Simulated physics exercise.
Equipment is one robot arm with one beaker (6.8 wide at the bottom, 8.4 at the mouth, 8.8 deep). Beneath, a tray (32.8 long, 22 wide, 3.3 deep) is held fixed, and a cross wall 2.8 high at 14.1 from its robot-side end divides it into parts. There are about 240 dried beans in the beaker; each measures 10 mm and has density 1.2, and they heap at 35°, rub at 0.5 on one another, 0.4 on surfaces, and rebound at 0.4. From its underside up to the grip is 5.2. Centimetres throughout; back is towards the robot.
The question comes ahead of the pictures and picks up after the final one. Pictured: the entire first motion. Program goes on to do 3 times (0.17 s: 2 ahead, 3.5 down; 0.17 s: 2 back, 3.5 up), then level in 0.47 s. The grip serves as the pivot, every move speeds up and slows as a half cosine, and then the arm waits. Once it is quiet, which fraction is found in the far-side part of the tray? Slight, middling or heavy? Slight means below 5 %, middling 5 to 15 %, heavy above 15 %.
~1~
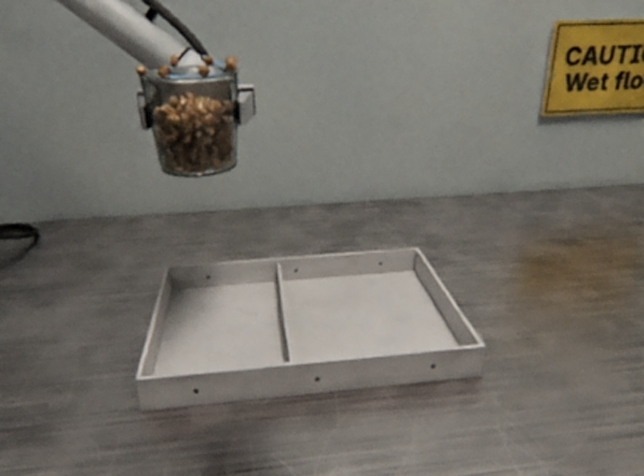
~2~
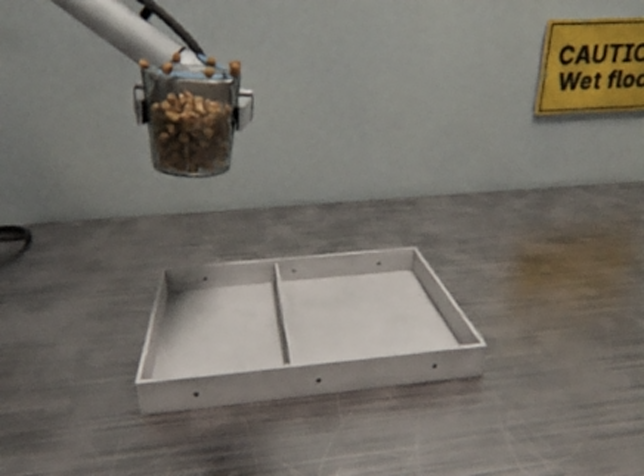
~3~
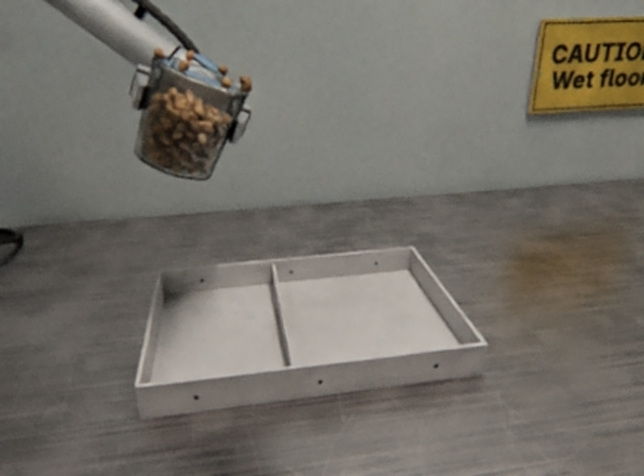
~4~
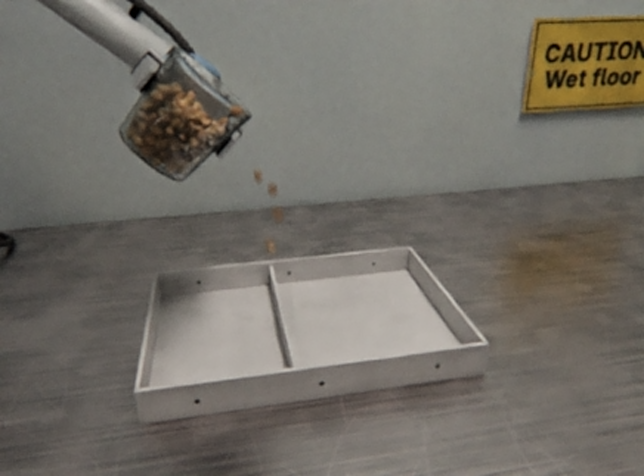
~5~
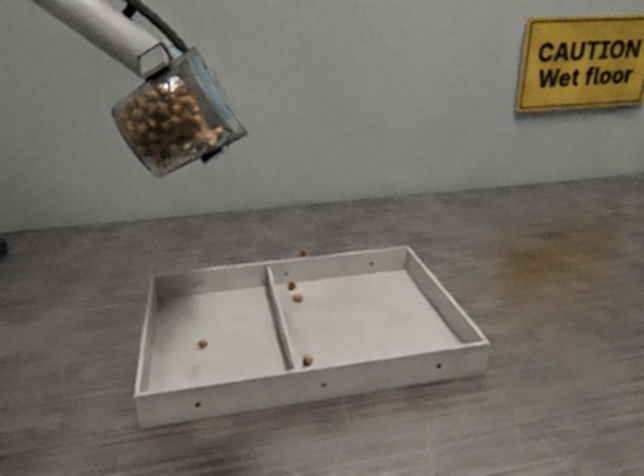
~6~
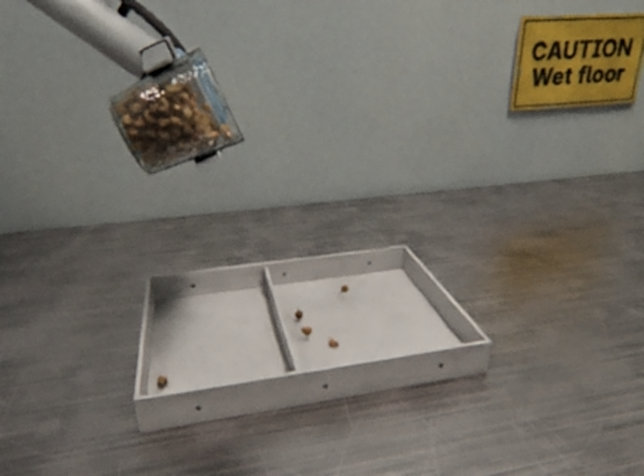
Slight.
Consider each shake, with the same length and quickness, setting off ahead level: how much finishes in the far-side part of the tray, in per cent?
15 %.
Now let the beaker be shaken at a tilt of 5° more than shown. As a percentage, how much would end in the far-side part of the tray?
It would come to roughly 0 per cent.
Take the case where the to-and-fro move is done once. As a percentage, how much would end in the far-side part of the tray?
About 0 %.
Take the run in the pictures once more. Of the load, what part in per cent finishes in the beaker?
100 percent.
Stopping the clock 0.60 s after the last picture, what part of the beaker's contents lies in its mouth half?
Around 35 per cent of it.
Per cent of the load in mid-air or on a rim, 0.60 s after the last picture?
About 0 per cent.
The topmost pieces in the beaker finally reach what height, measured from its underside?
Height at rest: About 8.5 centimetres.
Then, 0.60 s later, tilted 69° forward, highest piece 25 above the table; 238 in the beaker, 4 in the far-side part, 1 in the robot-side part.
Then, 1.19 s later, tilted 49° forward, highest piece 26 above the table; 238 in the beaker, 4 in the far-side part, 1 in the robot-side part.
Then, 1.69 s later, level, highest piece 29 above the table; 238 in the beaker, 4 in the far-side part, 1 in the robot-side part.
Then, 2.74 s later, level, highest piece 28 above the table; 238 in the beaker, 4 in the far-side part, 1 in the robot-side part.
At rest, 238 in the beaker, 4 in the far-side part, 1 in the robot-side part. That is 2 % in the far-side part of the tray.
